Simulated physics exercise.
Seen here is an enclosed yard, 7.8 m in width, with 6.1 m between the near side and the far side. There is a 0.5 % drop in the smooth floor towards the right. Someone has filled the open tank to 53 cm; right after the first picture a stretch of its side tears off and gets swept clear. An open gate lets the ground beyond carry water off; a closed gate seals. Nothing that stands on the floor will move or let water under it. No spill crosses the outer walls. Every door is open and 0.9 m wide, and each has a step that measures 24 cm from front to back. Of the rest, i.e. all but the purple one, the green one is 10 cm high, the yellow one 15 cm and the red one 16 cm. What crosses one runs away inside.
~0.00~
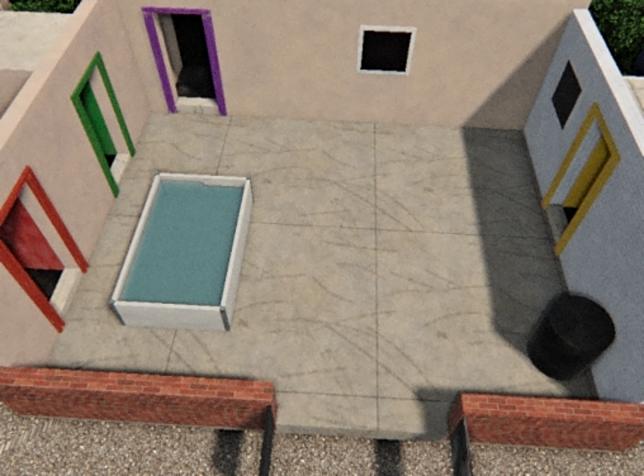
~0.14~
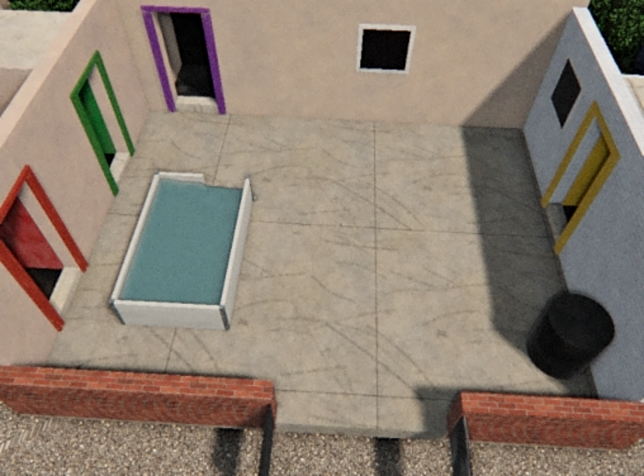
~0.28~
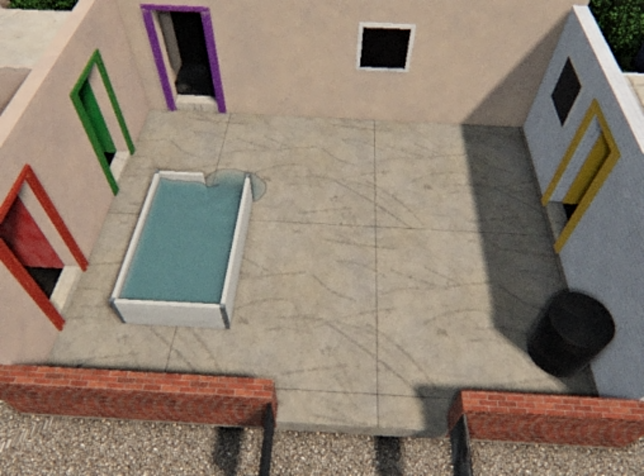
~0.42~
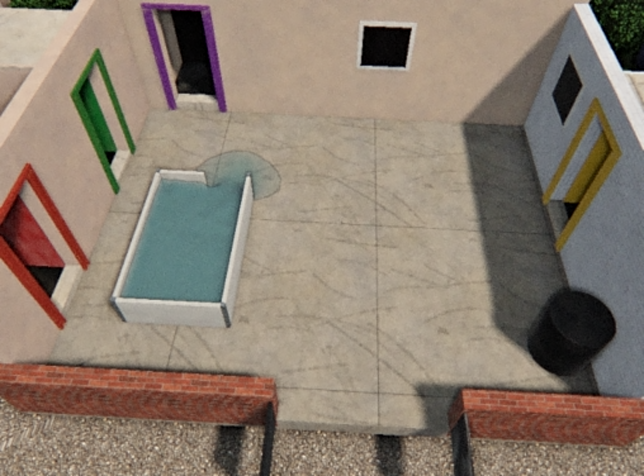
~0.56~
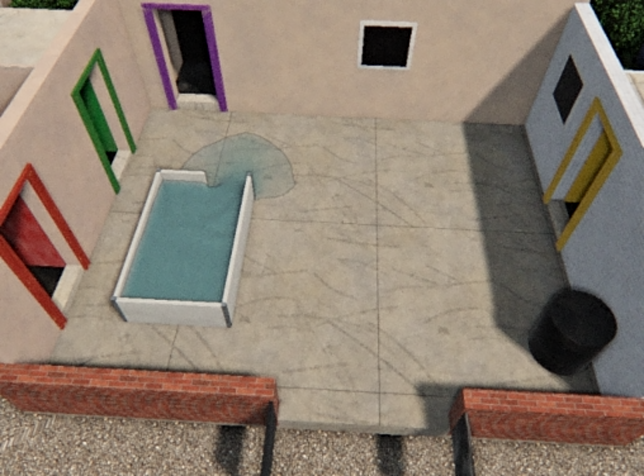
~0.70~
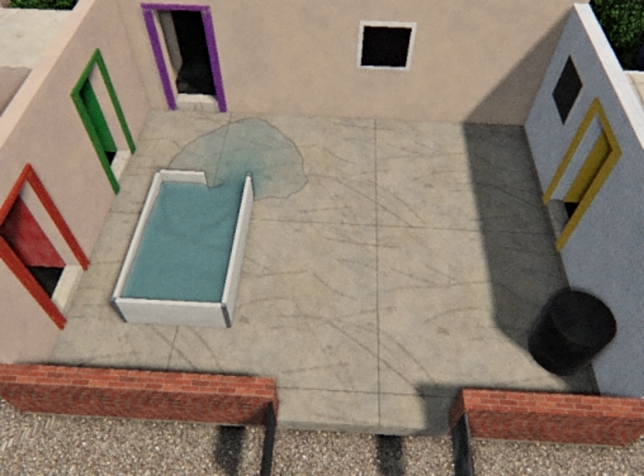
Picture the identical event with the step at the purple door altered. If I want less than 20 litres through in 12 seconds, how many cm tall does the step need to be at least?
You would need about 12 cm.
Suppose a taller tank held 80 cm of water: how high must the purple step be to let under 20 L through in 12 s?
About 20 cm.
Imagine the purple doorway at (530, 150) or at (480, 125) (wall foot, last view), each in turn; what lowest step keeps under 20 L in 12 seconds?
Minimums: About 9.5 cm and 5.5 cm.
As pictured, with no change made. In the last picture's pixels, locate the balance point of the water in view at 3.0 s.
(231, 201).
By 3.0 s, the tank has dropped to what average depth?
The average depth is some 31 cm.
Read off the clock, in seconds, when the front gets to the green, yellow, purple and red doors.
Reading them off: Green 2.8 s, then yellow 4.5 s, then purple 1.1 s, then red 4.5 s.
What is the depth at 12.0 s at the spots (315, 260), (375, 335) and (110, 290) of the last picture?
The depths come to about 1, 5 and 4 cm.
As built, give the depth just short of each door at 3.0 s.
Centimetres: Green = 4, yellow = 0, purple = 15, red = 0.
After 1.4 s water covers 15 % of the floor, deepest (28 cm) near (237, 194); 12 cm at the purple door, 0 litres in over its 21 cm step.
After 3.0 s water covers 25 % of the floor, deepest (22 cm) near (150, 112); 15 cm at the purple door, 0 litres in over its 21 cm step.
After 12.0 s water covers 85 % of the floor, deepest (9 cm) near (581, 336); 5 cm at the purple door, 0 litres in over its 21 cm step.
At the purple door as built, the water arrived by 1.2 s and peaked near 18 cm at 2.2 s.
With a step of 10 cm, 43 litres would have come in within the 12 s; with 13 cm, 14 litres. So under 20 litres takes about 12 cm.
